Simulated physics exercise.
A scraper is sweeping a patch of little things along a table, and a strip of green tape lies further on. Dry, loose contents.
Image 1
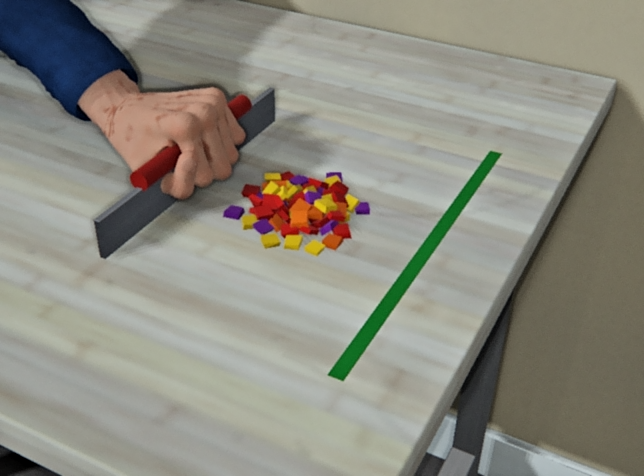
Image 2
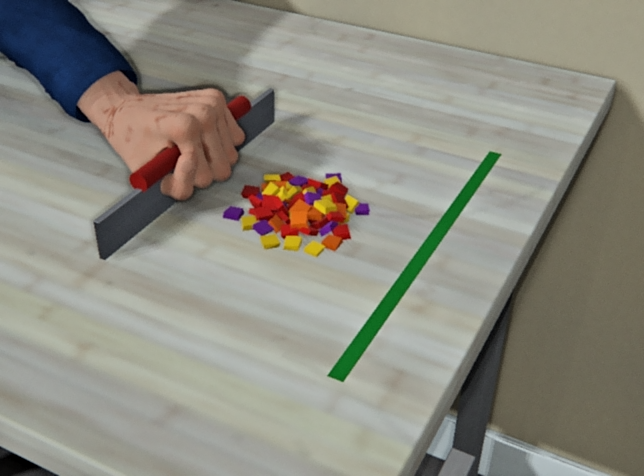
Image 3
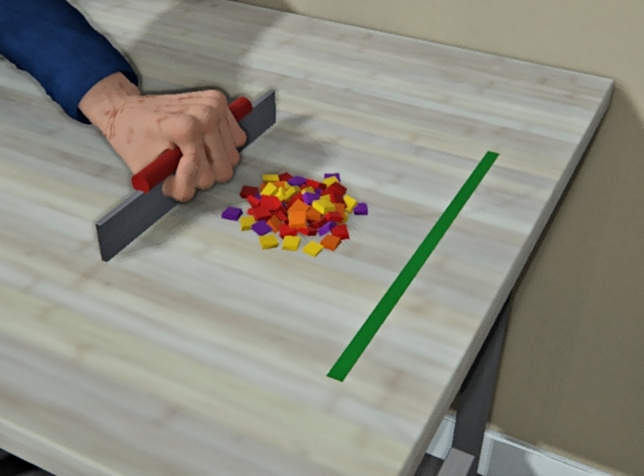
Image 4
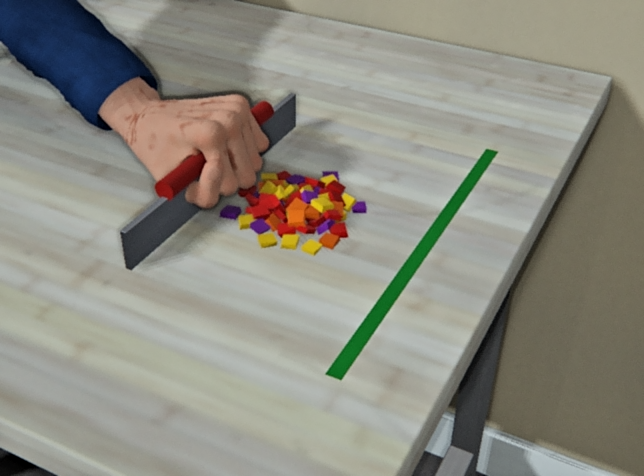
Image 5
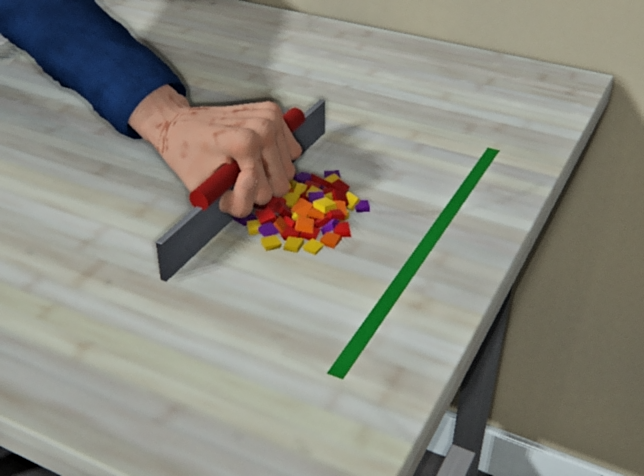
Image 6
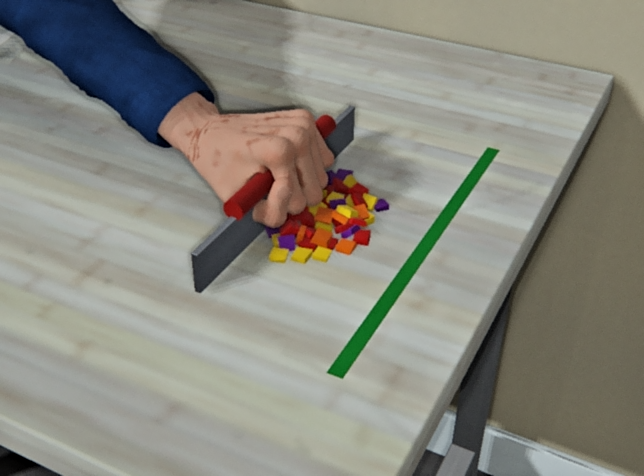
To begin with, a hand holds a red-handled scraper still on a pale wooden table, beside a heap of colourful mosaic tiles, with green tape further right. The hand then slides the scraper rightward to the heap and pushes the tiles a short way toward the tape.
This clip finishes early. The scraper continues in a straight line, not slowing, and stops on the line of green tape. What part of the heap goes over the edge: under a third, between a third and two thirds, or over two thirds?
The table is going to keep above two thirds of it.
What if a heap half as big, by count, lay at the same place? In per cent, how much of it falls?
0 per cent, roughly.
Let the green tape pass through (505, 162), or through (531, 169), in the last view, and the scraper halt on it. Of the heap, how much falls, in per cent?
About 40 per cent, then 80 per cent.
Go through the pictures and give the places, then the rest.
The first picture shows scraper near (115, 226), at rest; green tape near (490, 161), about a palm's width from the edge; edge at (510, 277); the heap near (297, 206), mosaic tiles.
The second picture shows scraper near (115, 227), at rest.
The third picture shows scraper near (117, 229); the heap near (295, 207).
The fourth picture shows scraper near (141, 236).
The fifth picture shows scraper near (176, 247); the heap near (301, 207), near a quarter pushed along.
The sixth picture shows scraper near (210, 258); green tape near (487, 158); edge at (508, 273); the heap near (324, 217), the whole lot pushed along.
Shortly afterwards, scraper still moving, near (363, 192); heap all on the table, its front near (424, 264).
Next, scraper stopped at the green tape; heap all on the table, its front near (523, 276).
Some moments later, scraper stopped at the green tape; heap a little over the edge.
In the end, scraper stopped at the green tape; heap a little over the edge.
